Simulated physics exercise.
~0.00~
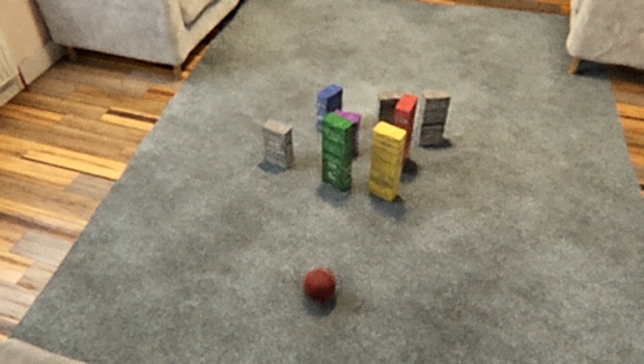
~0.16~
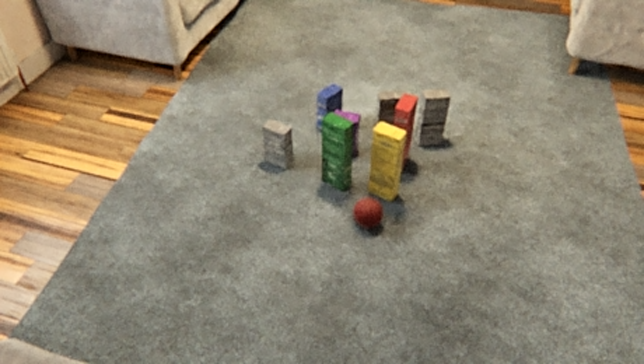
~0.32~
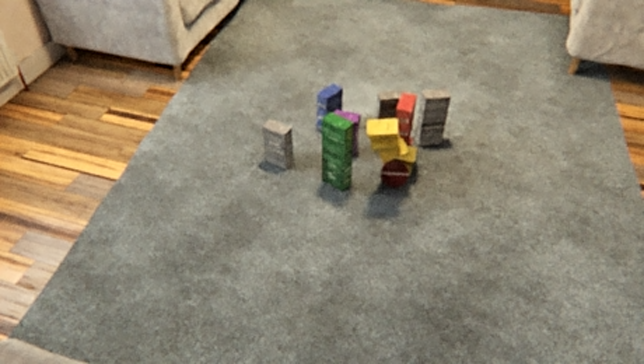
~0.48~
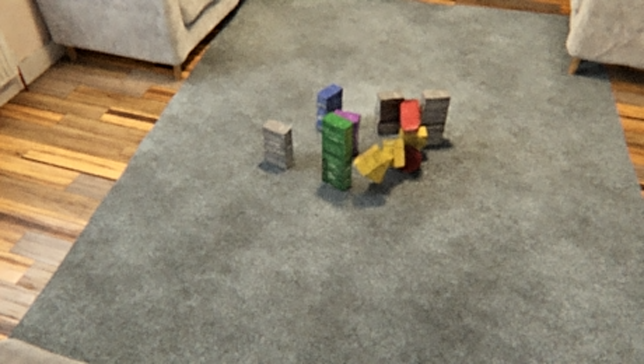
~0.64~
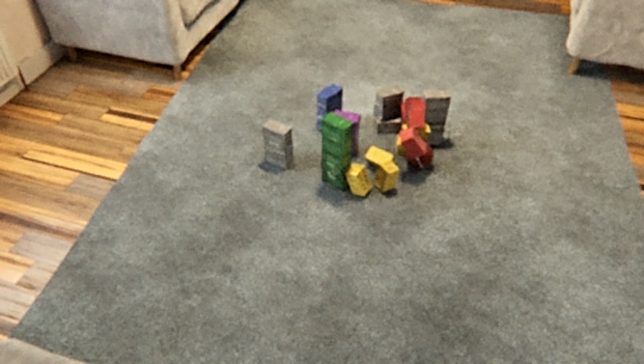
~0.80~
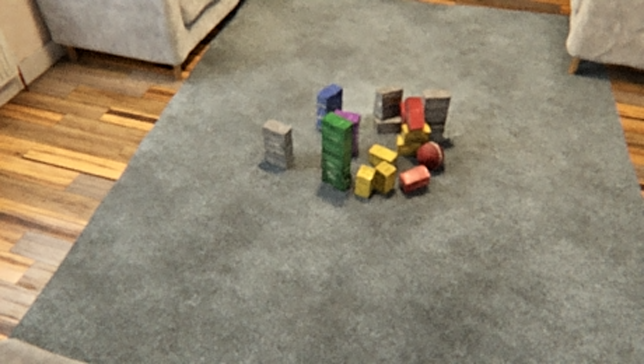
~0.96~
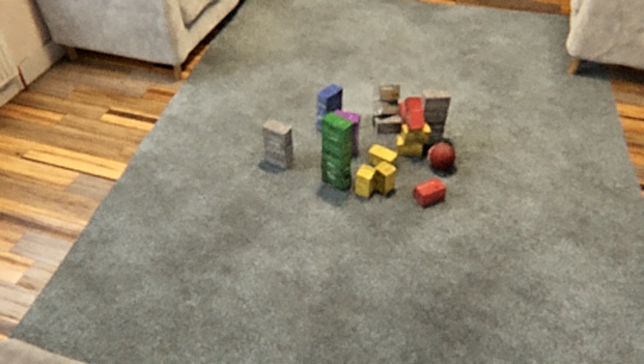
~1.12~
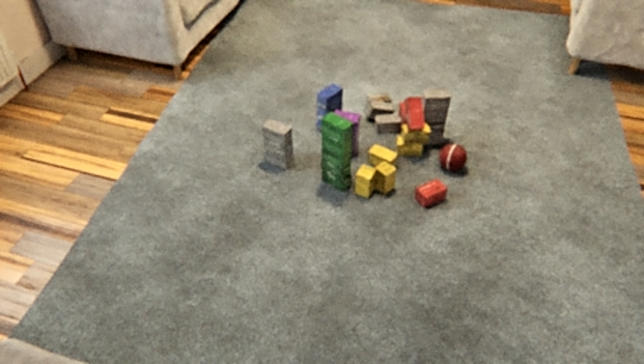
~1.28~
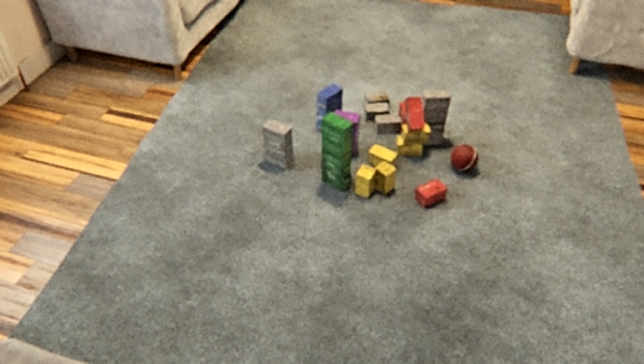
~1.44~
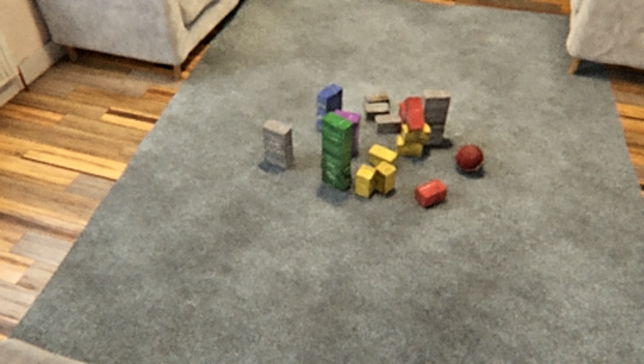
On a grey carpet between pale sofas, a small group of coloured and grey block towers stands upright as a dark red ball rolls away from the viewer, drifting right. It strikes the base of the yellow tower, whose upper blocks tilt and tumble forward. The ball pushes on into the red tower behind, and its top block drops, flips over and lands on the carpet in front. A dark tower at the back then crumbles too. The ball rolls out to the right, slowing, while the green, blue and purple towers remain standing beside the scattered blocks.
